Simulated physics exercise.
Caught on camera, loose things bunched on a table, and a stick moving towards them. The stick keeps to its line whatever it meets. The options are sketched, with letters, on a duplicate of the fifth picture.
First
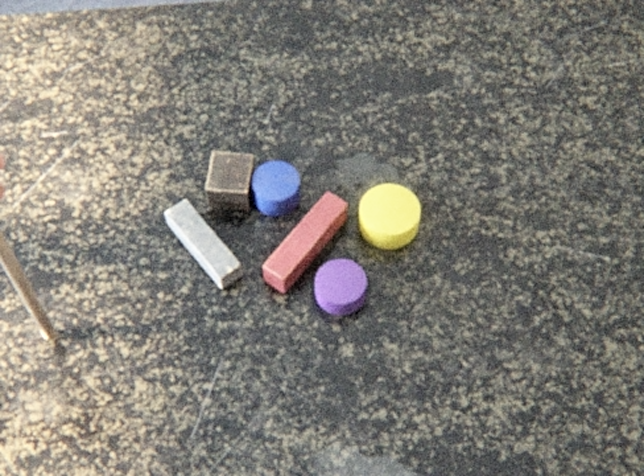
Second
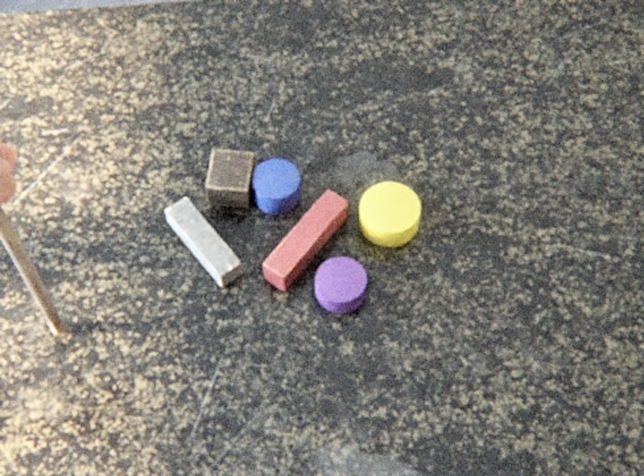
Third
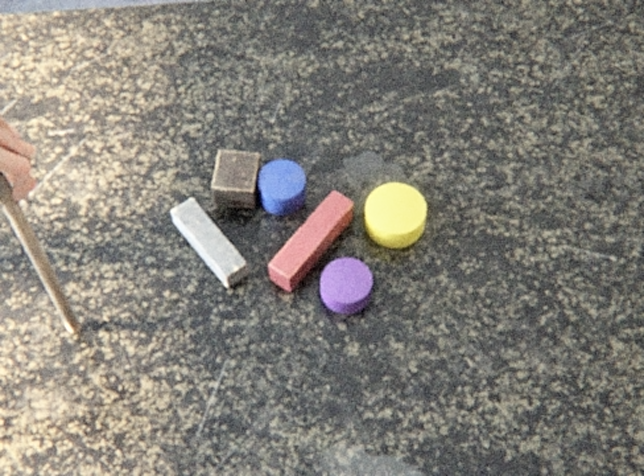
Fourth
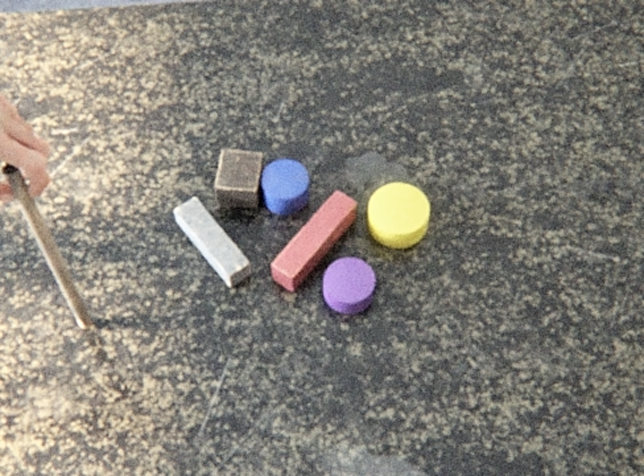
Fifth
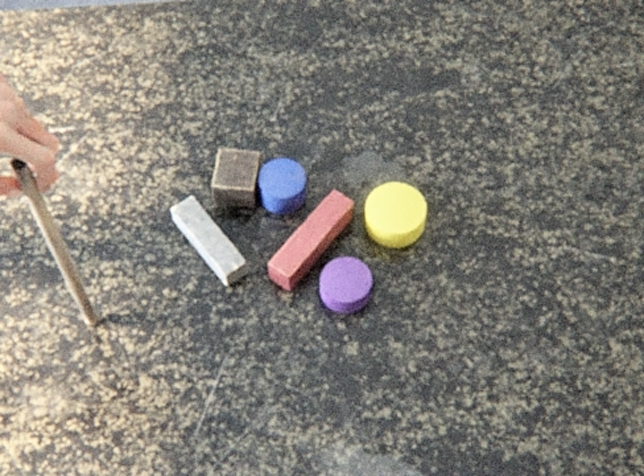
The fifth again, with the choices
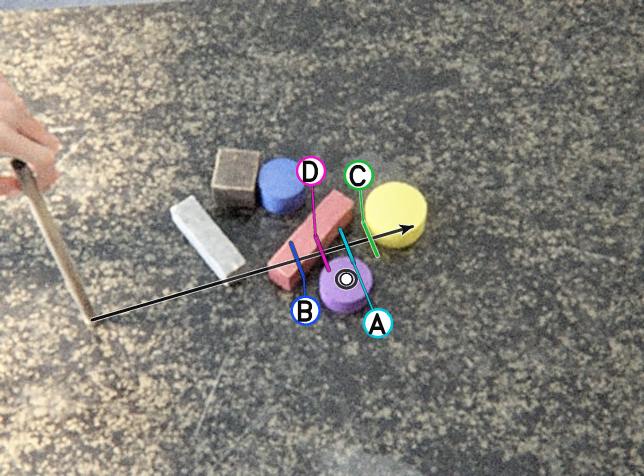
Hand holding a thin stick moving in slowly from the left towards small coloured blocks and discs bunched on a speckled table.
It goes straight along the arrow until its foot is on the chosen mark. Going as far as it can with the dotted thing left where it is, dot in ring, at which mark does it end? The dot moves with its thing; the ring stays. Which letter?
No farther than B.
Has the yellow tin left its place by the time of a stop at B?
No.
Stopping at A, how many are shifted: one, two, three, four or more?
In all, four or more.
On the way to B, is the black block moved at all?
No.
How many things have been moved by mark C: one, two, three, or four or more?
In all, four or more.
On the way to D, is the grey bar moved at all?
Yes.
On the copy, A at (347, 245); B at (297, 260); C at (370, 239); D at (322, 253); the arrow from (92, 320) to (413, 227); the white dot at (347, 279).
On B. First, foot of the stick (168, 298).
Then, foot of the stick (241, 277); grey bar (218, 236).
Finally, foot of the stick (297, 261); grey bar (221, 232); red bar (323, 244); the dot is still in its ring.
By contrast, A shifts the dotted thing to (392, 293); C shifts the dotted thing to (400, 293); D shifts the dotted thing to (370, 291).
